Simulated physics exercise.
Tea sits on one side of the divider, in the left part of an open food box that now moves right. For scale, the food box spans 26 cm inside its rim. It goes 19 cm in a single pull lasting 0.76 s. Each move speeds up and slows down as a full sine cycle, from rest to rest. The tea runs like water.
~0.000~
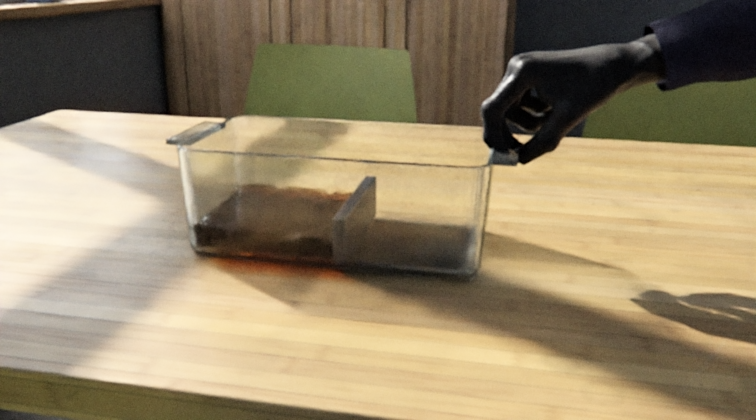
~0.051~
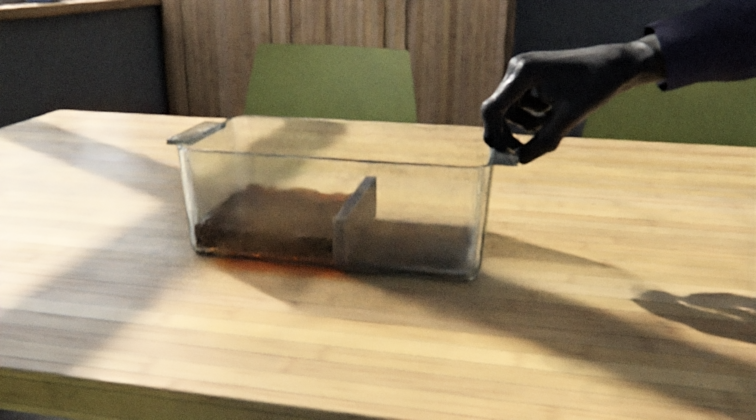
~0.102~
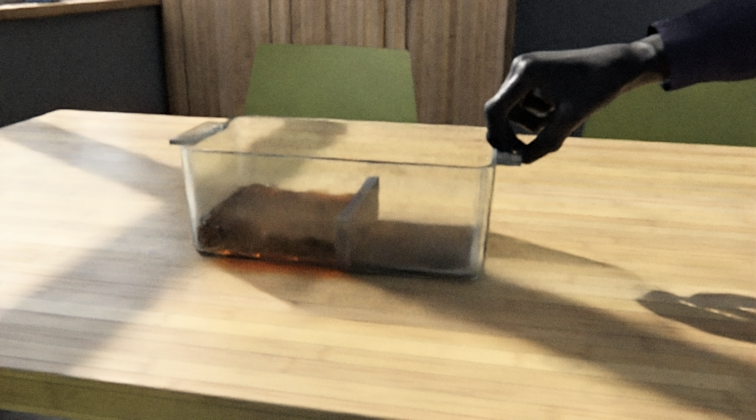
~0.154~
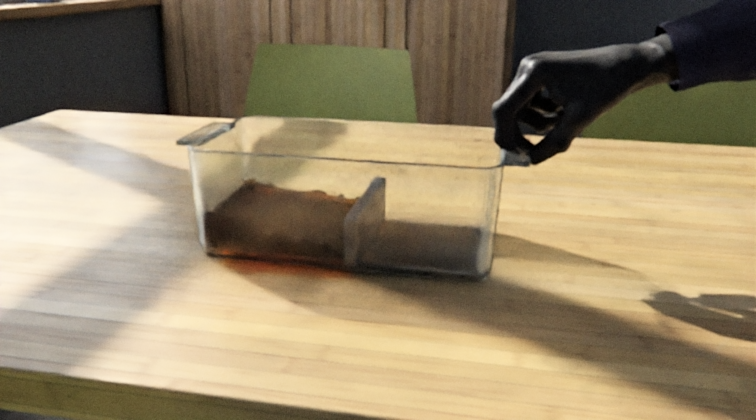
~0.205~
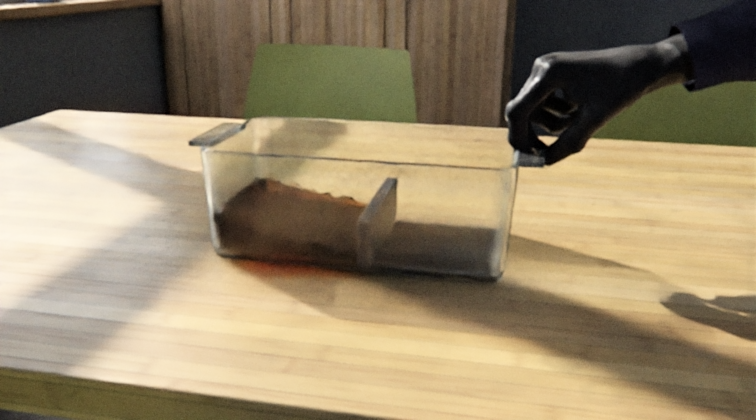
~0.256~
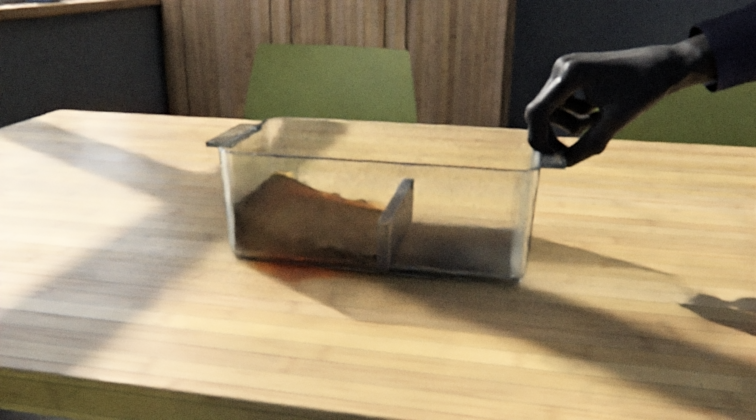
The clear food box slides right, pulled by a dark hand, as brown tea piles up leftward.
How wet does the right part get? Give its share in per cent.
Roughly 14 per cent ends on the right.
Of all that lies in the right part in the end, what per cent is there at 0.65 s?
Near 70 in a hundred.
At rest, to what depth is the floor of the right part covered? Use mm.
Some 4 mm deep.
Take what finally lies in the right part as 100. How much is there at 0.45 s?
About 0 per cent.
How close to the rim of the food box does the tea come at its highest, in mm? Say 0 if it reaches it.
Some 40 mm.
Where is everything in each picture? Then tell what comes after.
In the first frame, it has moved 0.0 cm; in the food box the surface runs from (220, 201) to (353, 212), rim (493, 149); the top of the divider is at (341, 220).
In the second frame, it has moved 0.0 cm; in the food box the surface runs from (220, 200) to (353, 212).
In the third frame, it has moved 0.3 cm; in the food box the surface runs from (223, 198) to (356, 215).
In the fourth frame, it has moved 1.0 cm; in the food box the surface runs from (228, 194) to (363, 218).
In the fifth frame, it has moved 2.1 cm; in the food box the surface runs from (239, 190) to (366, 220).
In the sixth frame, it has moved 3.8 cm; in the food box the surface runs from (255, 186) to (366, 220).
Then, 0.45 s in, it has gone 13 cm; 0 per cent is on the right side and 0 is out of the food box.
Then, 0.65 s in, it has gone 19 cm; 11 per cent is on the right side and 0 is out of the food box.
Then, 0.85 s in, it has gone 19 cm; 13 per cent is on the right side and 0 is out of the food box.
Then, 1.05 s in, it has gone 19 cm; 13 per cent is on the right side and 0 is out of the food box.
Finally, 14 per cent is on the right side and 0 is out of the food box.
